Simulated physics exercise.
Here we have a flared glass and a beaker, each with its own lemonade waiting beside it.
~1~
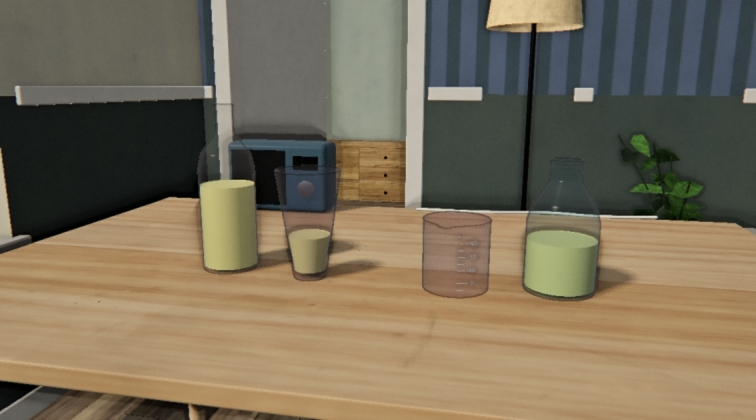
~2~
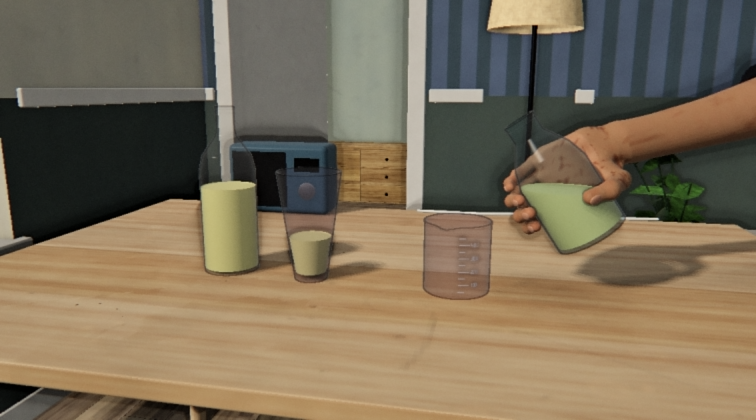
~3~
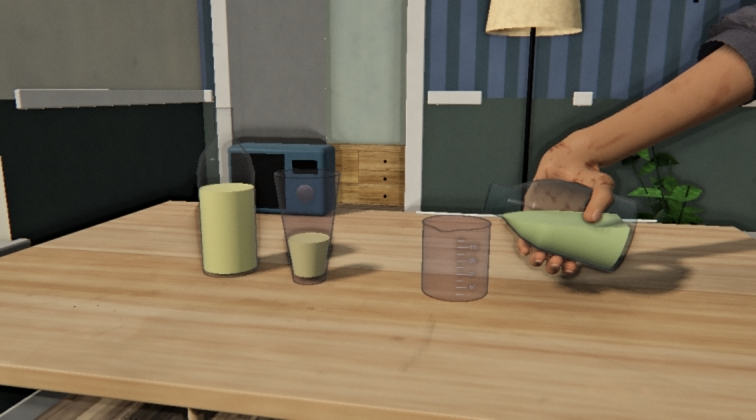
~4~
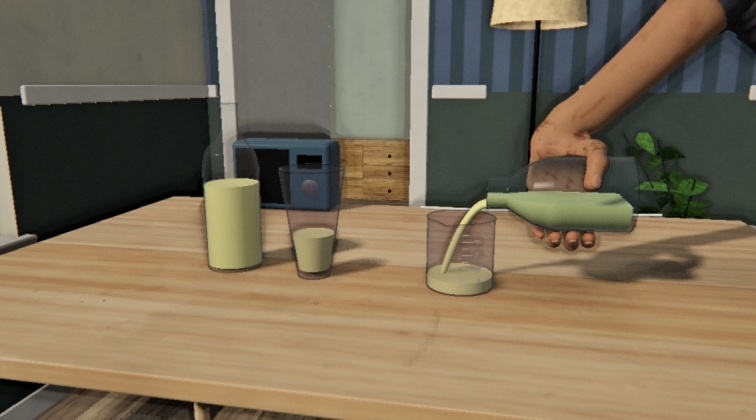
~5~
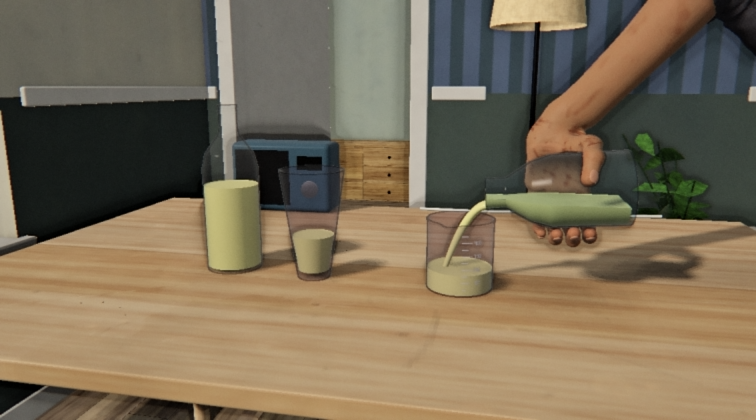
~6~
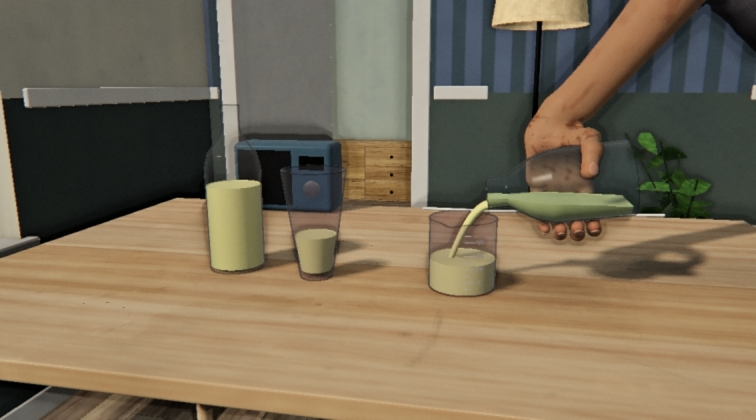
On a wooden table holding several clear containers, a hand lifts the bottle of pale green liquid at the right, tilts it leftward, and pours a steady stream into the empty beaker, whose level gradually rises.
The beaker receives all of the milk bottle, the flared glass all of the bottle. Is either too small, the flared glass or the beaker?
Left, the flared glass spills over the rim; right, the beaker holds everything.
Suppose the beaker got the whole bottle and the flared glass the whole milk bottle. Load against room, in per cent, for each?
Roughly 100 per cent, then 100 per cent.
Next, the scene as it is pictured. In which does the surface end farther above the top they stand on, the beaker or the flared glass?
In the one on the left.
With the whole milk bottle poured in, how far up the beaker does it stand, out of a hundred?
Roughly 70 per cent.
Next, the beaker is about half full.
After that, the beaker is about two thirds full.
Finally, the flared glass is full to the brim with a puddle round it; the beaker is about two thirds full.
